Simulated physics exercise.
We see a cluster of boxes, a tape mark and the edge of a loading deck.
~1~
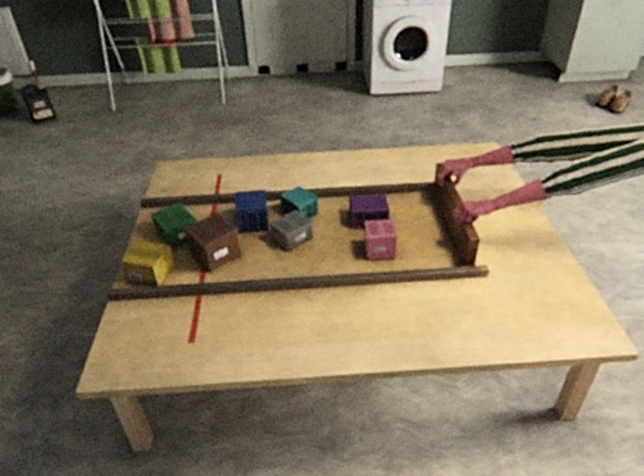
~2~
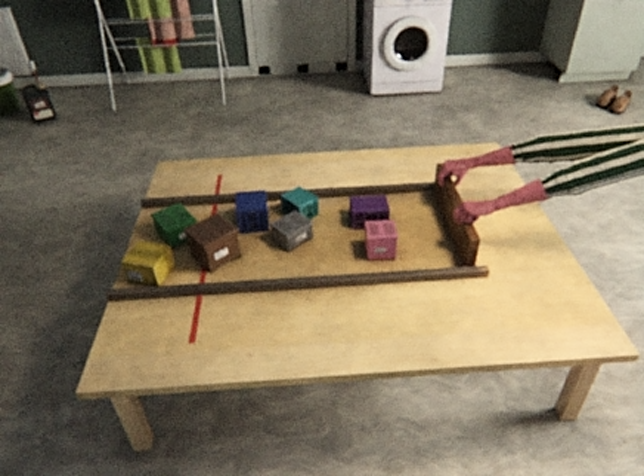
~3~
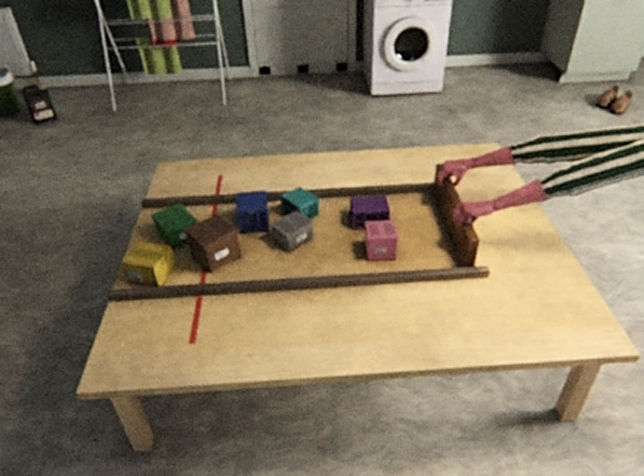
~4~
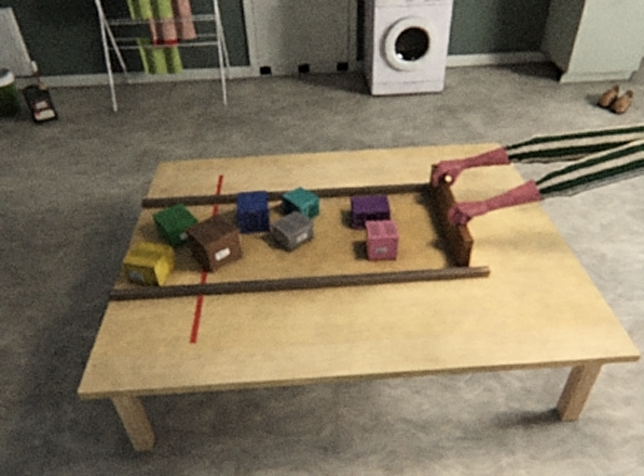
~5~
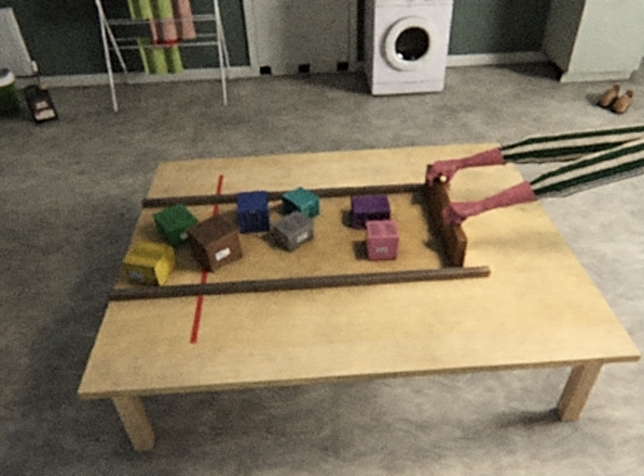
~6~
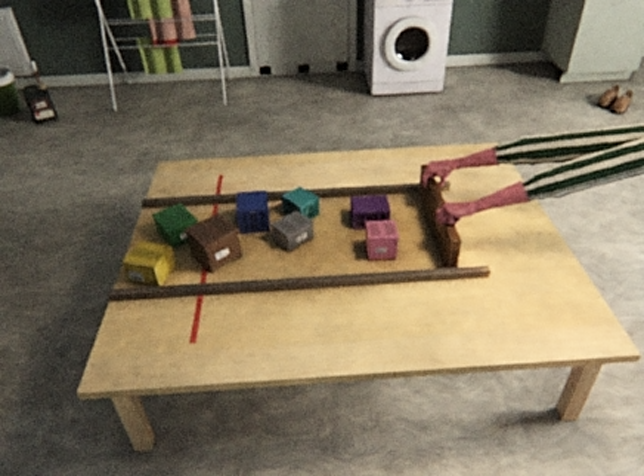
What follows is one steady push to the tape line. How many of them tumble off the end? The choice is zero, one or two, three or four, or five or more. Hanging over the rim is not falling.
Outcome: The number that fall off is one or two.
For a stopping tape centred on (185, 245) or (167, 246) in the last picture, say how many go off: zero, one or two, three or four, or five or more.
For each place: 3 or 4; more than four.
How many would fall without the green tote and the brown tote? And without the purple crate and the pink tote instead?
0 in the first case, 1 in the second.
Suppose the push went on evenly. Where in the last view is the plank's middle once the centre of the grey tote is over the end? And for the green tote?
About (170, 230), and (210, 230) for the other.
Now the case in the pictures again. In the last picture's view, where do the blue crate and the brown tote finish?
The blue crate stops around (160, 214); the brown tote around (125, 255).
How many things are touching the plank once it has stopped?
The number is 3.
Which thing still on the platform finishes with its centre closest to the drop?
Foremost is the brown tote.
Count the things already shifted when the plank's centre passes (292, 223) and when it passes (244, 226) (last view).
At the one place 6, at the other 8.
Soon after, none off yet; yellow parcel at rest near (150, 263); green tote at rest near (177, 226); brown tote at rest near (214, 243).
After that, none off yet; yellow parcel at rest near (150, 263); green tote at rest near (177, 226); brown tote displaced a little near (204, 246).
In the end, the number that fall off is one or two; gone, green tote and yellow parcel.
